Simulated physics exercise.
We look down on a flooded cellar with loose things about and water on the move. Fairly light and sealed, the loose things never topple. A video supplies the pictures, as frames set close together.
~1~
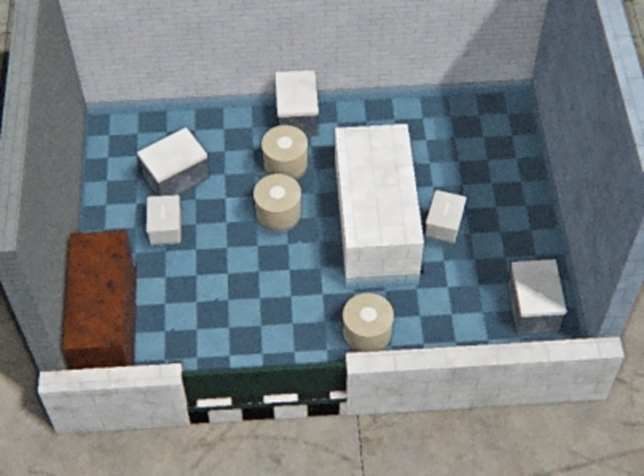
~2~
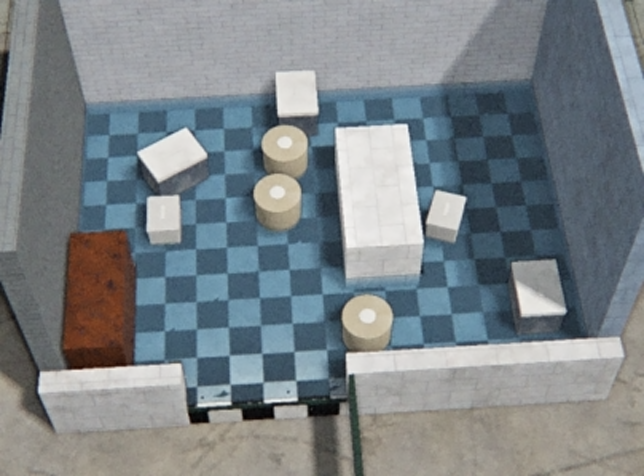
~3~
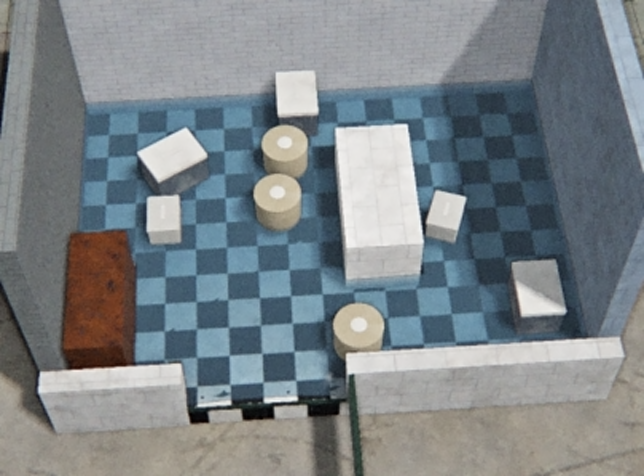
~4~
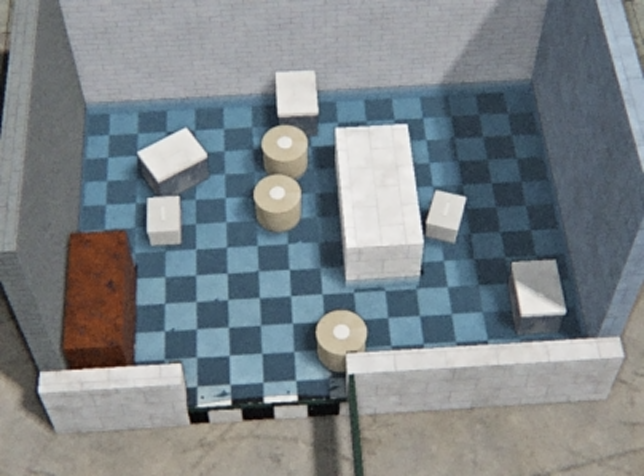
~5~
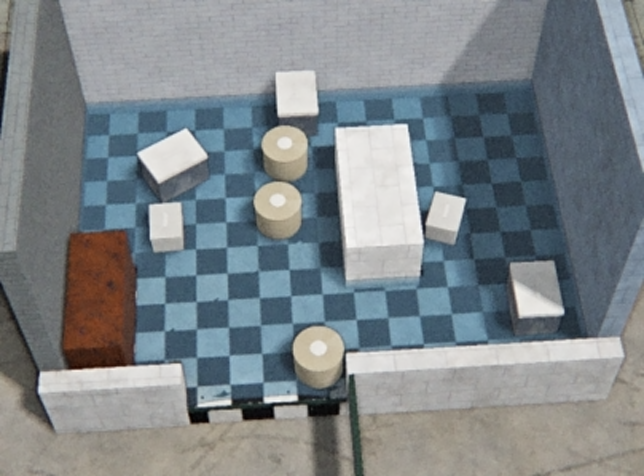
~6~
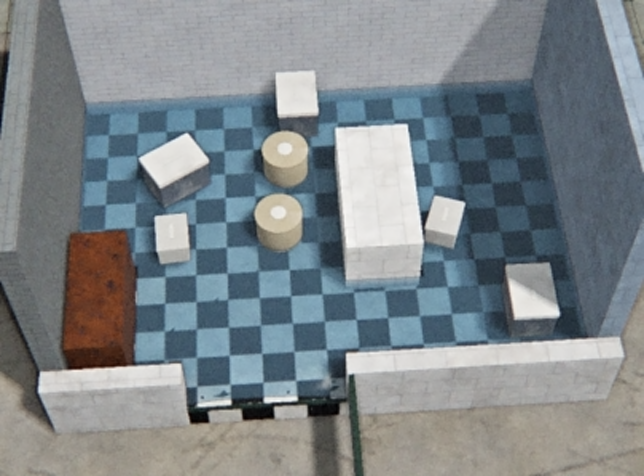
A long white block stayed put in a flooded room as a dark green gate opened at the front; the nearest round tan drum drifted left to the gap and disappeared, and several other things shifted slightly.
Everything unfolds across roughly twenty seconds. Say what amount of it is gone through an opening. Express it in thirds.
The amount is two thirds and upward.
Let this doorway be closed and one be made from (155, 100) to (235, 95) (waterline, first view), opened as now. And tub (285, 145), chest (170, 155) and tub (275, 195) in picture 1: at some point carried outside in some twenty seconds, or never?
In sequence: Escapes, escapes, escapes.
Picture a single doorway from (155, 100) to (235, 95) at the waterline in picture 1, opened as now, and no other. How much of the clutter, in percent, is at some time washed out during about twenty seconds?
Close to 60 percent.
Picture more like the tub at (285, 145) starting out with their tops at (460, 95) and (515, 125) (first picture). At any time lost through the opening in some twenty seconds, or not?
First: Kept; second: Kept.
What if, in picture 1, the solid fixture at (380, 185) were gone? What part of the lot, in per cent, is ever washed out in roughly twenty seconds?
Around 90%.
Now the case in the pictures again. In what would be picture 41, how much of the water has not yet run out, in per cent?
That comes to roughly 40 parts in a hundred.
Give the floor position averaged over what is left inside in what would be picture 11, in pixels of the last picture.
On the floor of the last picture, roughly (307, 267).
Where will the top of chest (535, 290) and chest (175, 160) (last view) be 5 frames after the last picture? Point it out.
The first top is near (508, 308) and the second near (186, 203).
A moment on, 1 of 8 are out; 7 afloat.
Next, 4 of 8 are out; 4 afloat.
Later, 8 of 8 are out; 0 afloat.
In the end, 8 of 8 are out; 0 afloat.
